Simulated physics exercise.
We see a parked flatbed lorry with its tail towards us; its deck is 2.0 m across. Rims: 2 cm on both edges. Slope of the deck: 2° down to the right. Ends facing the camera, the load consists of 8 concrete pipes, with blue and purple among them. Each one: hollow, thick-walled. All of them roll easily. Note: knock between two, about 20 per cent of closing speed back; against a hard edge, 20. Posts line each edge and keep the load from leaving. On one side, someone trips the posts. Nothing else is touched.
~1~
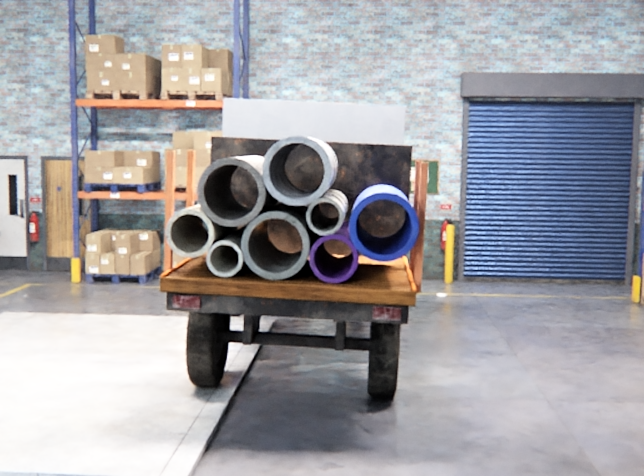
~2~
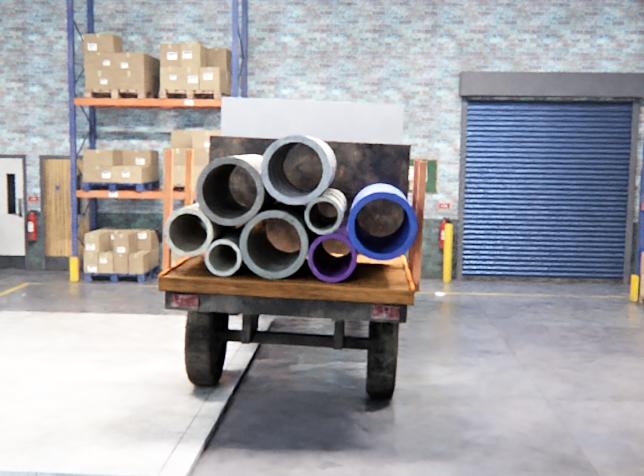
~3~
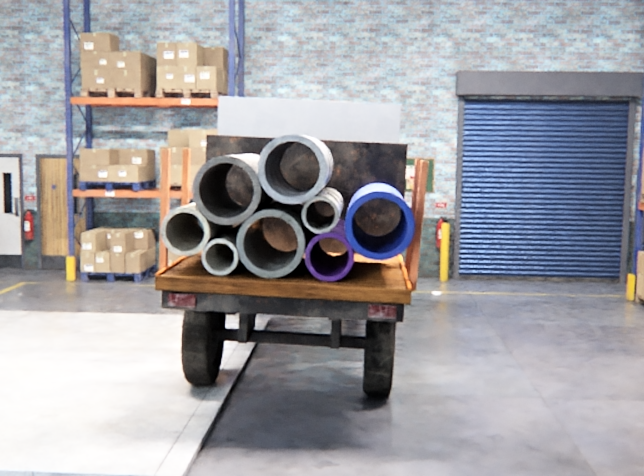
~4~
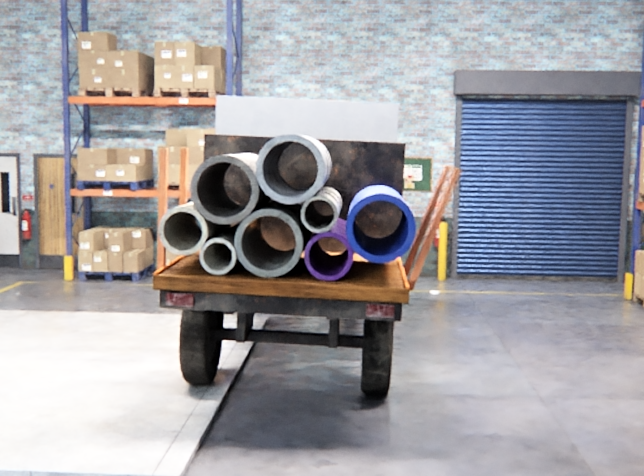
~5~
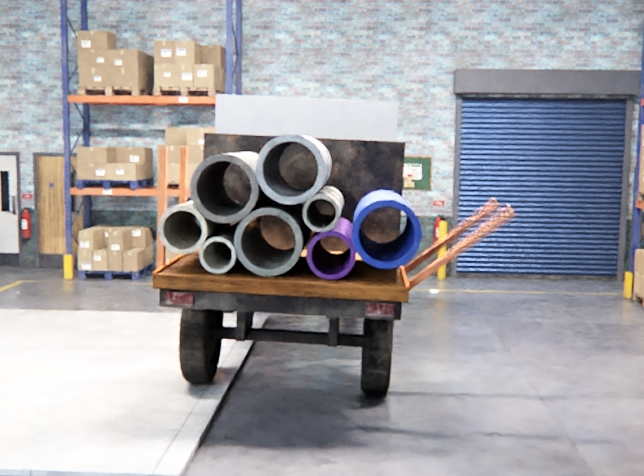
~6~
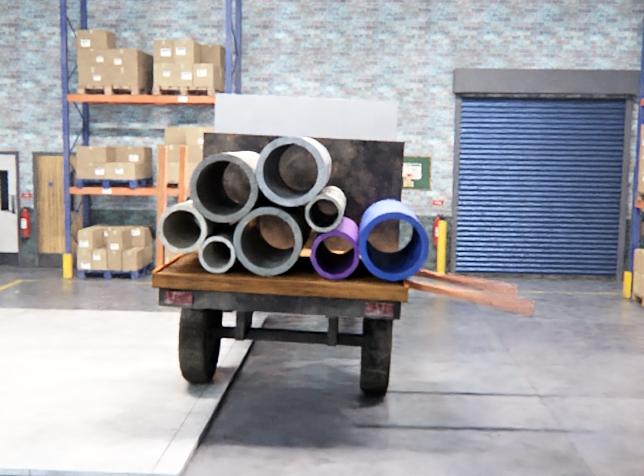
Orange side posts swing down on a truck's right, and the blue pipe shifts slightly right.
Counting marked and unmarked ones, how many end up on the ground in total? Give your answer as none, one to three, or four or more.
The answer comes to one to three.
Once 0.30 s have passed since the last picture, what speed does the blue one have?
I'd put it near 0.5 m/s.
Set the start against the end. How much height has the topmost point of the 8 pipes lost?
About 20 cm.
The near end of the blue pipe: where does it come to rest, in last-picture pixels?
Roughly (551, 398).
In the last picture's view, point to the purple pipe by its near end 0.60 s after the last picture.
I'd point to somewhere near (378, 258).
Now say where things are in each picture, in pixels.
In the first picture, blue (384, 227), purple (334, 259); sides still shut; the deck slopes 2° down to the right; 3 of the 8 make up the bottom layer.
In the second picture, blue (382, 226), purple (332, 258); both sides upright.
In the third picture, blue (380, 226), purple (329, 257); sides still shut.
In the fourth picture, blue (381, 228), purple (328, 257); right posts out by 20°, tip at (455, 173).
In the fifth picture, blue (387, 234), purple (331, 256); right posts out by 50°, tip at (509, 213).
In the sixth picture, blue (394, 246), purple (335, 255); right posts out by 100°, tip at (527, 308).
Then, 0.3 s past the sixth picture, blue is dropping off the right side; purple is on the deck, 45 cm from the right edge, rolling right; 1 off so far.
Then, 0.6 s past the sixth picture, blue is dropping off the right side; purple is on the deck, 25 cm from the right edge, rolling right; 1 off so far.
Then, 1.0 s past the sixth picture, blue is on the ground to the right; purple is dropping off the right side; 2 off so far.
Finally (2.7 s after the last picture), blue is down on the right; purple is down on the right; 2 off so far.
